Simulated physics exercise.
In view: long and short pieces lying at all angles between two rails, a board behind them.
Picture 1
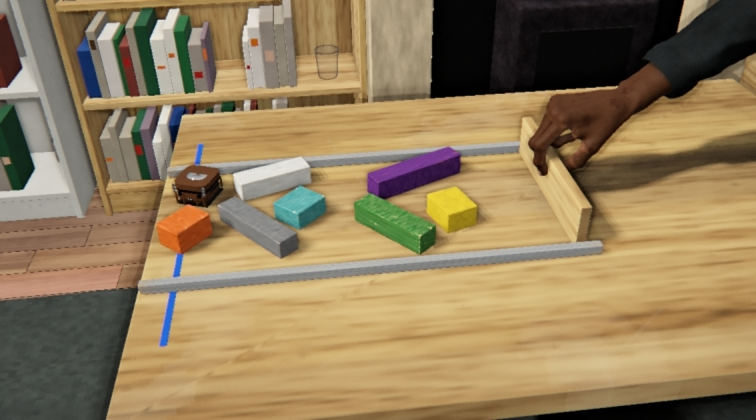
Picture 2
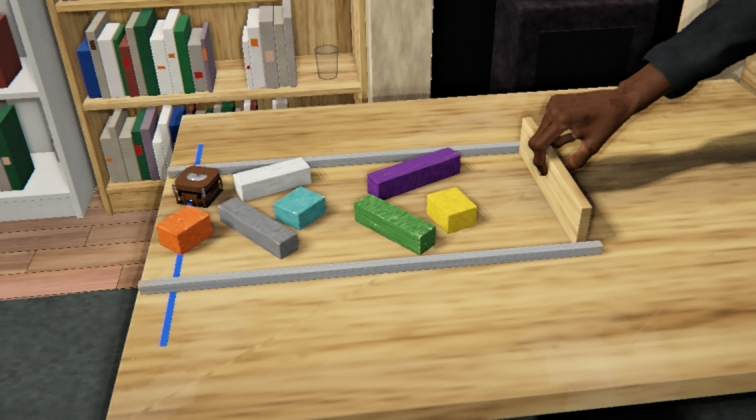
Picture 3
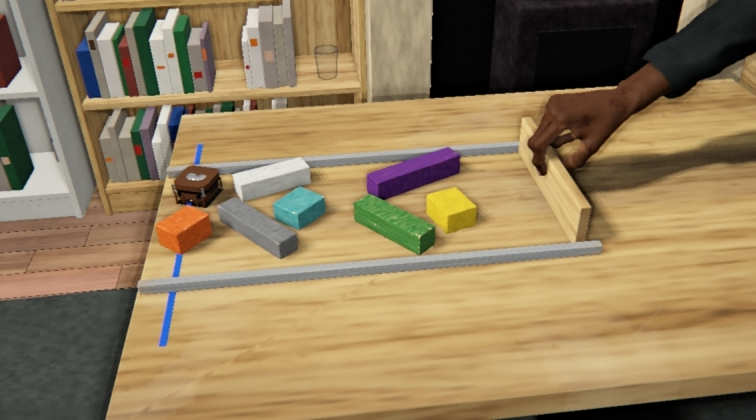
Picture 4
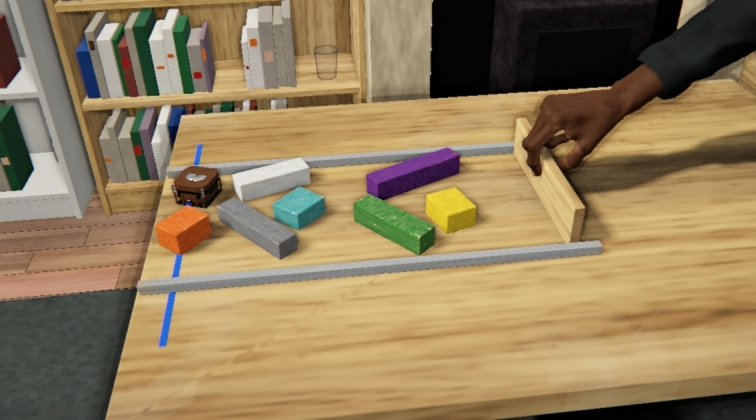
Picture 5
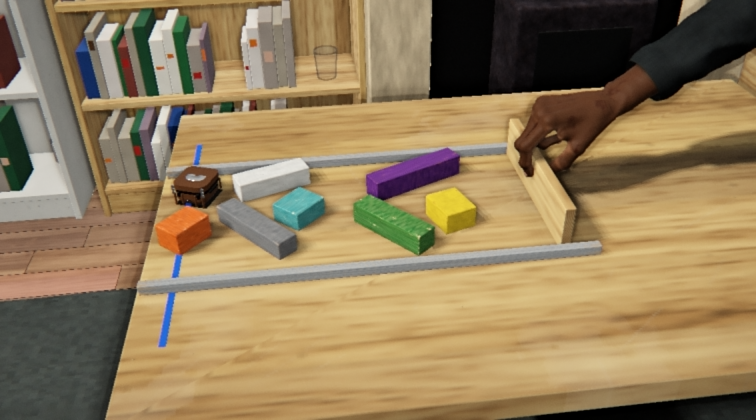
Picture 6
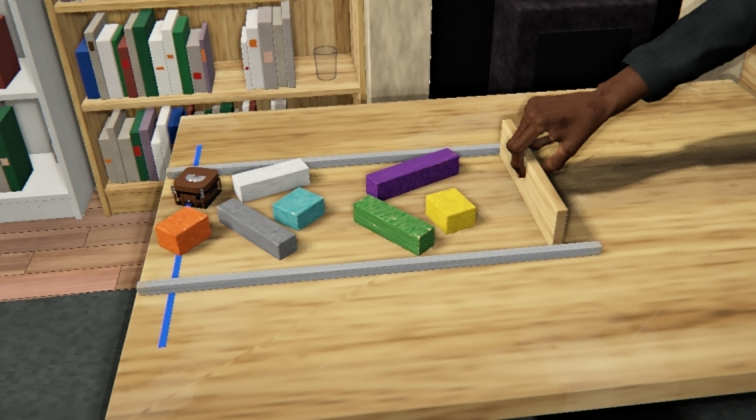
A hand held a wooden board upright at the right end of two rails, then slid it slightly left toward the scattered colored blocks and small brown case, which stayed where they were.
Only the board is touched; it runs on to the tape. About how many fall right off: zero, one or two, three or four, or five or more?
The number that fall off is five or more.
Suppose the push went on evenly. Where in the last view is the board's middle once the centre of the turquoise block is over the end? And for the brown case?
Near (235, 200) and (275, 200).
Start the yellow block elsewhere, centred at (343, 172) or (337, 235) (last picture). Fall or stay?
In that order, it goes over; comes down.
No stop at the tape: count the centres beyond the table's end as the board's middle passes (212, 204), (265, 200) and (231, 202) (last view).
The counts: 4, 2 and 4.
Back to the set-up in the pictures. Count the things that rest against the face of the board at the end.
In contact: 2.
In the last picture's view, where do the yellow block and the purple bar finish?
The yellow block at (163, 231), the purple bar at (158, 197).
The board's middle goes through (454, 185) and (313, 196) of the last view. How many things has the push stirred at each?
First 2, then 8.
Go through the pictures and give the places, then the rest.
In the first picture, orange block (185, 229); brown case (199, 186); grey bar (257, 227); board (551, 177); tape (186, 225).
In the second picture, brown case (199, 187); green bar (394, 223).
In the third picture, grey bar (257, 227); white bar (273, 179).
In the fourth picture, orange block (184, 230); turquoise block (299, 209).
In the fifth picture, brown case (198, 187); yellow block (451, 211).
In the sixth picture, orange block (184, 231); brown case (197, 188); grey bar (256, 228); board (529, 179); tape (184, 226).
Soon after, none off yet; orange block at rest near (184, 231); brown case at rest near (197, 188); grey bar at rest near (256, 228).
After that, none off yet; orange block displaced about its own width near (146, 242); brown case displaced about its own width near (171, 191); grey bar displaced a little near (203, 245).
In the end, the number that fall off is five or more; gone, green bar, turquoise block, white bar, grey bar, brown case and orange block.
